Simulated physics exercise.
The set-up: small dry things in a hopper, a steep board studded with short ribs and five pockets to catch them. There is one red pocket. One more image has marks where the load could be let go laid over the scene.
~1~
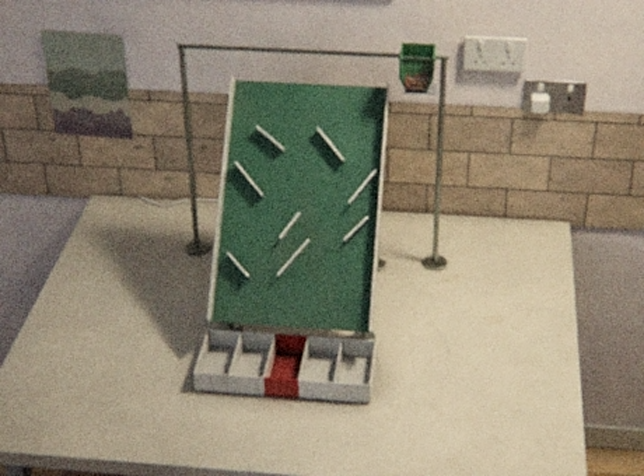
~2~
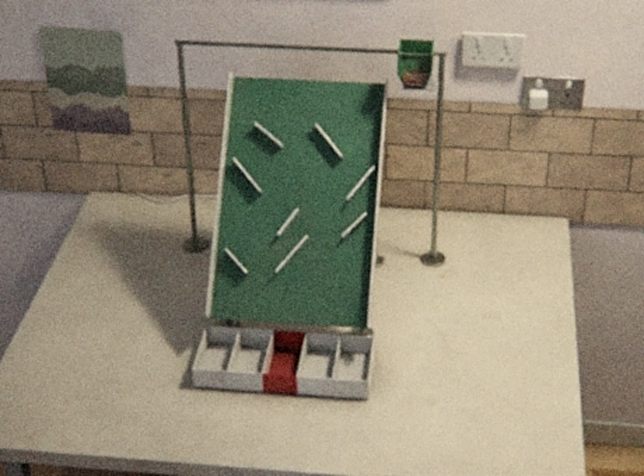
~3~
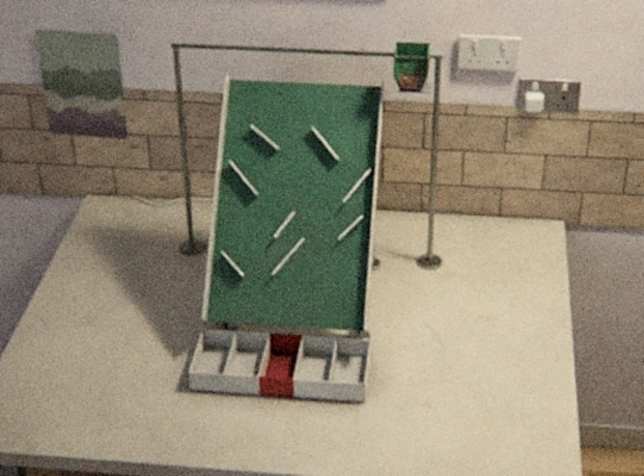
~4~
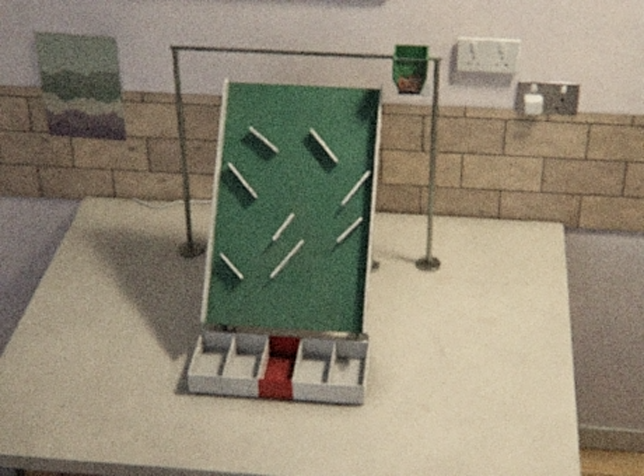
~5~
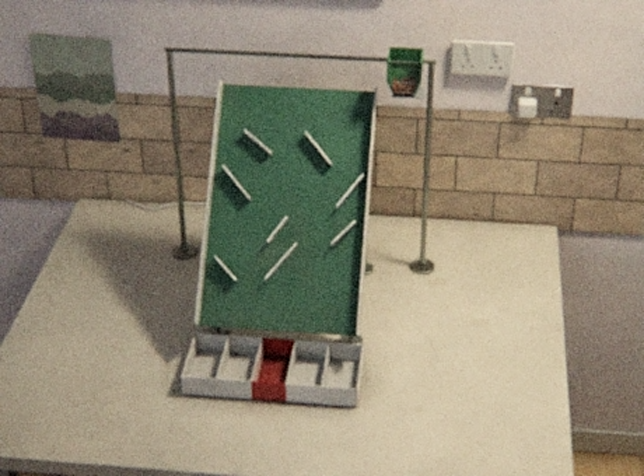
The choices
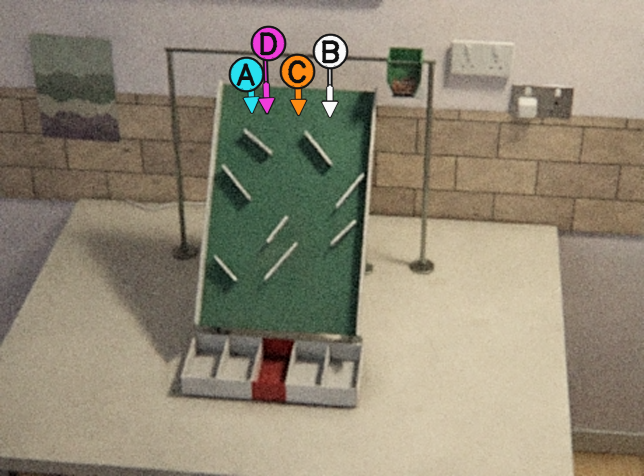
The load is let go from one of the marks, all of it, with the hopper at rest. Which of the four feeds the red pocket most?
Take B.
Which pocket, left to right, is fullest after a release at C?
It is the second one.
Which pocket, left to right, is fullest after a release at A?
The second from the left.
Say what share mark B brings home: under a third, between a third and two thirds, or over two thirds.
It is between a third and two thirds.
On the marked copy, mark A meets the board at (251, 107); mark B meets the board at (329, 111); mark C meets the board at (298, 109); mark D meets the board at (266, 107).
With A, about a tenth in the red pocket, the larger part in other pockets, just a few held on the board, about a tenth outside the box.
With B, roughly half in the red pocket, roughly a third in other pockets, about a tenth outside the box.
With C, roughly a quarter in the red pocket, roughly two thirds in other pockets, about a tenth outside the box.
With D, roughly a quarter in the red pocket, roughly two thirds in other pockets, about a tenth outside the box.
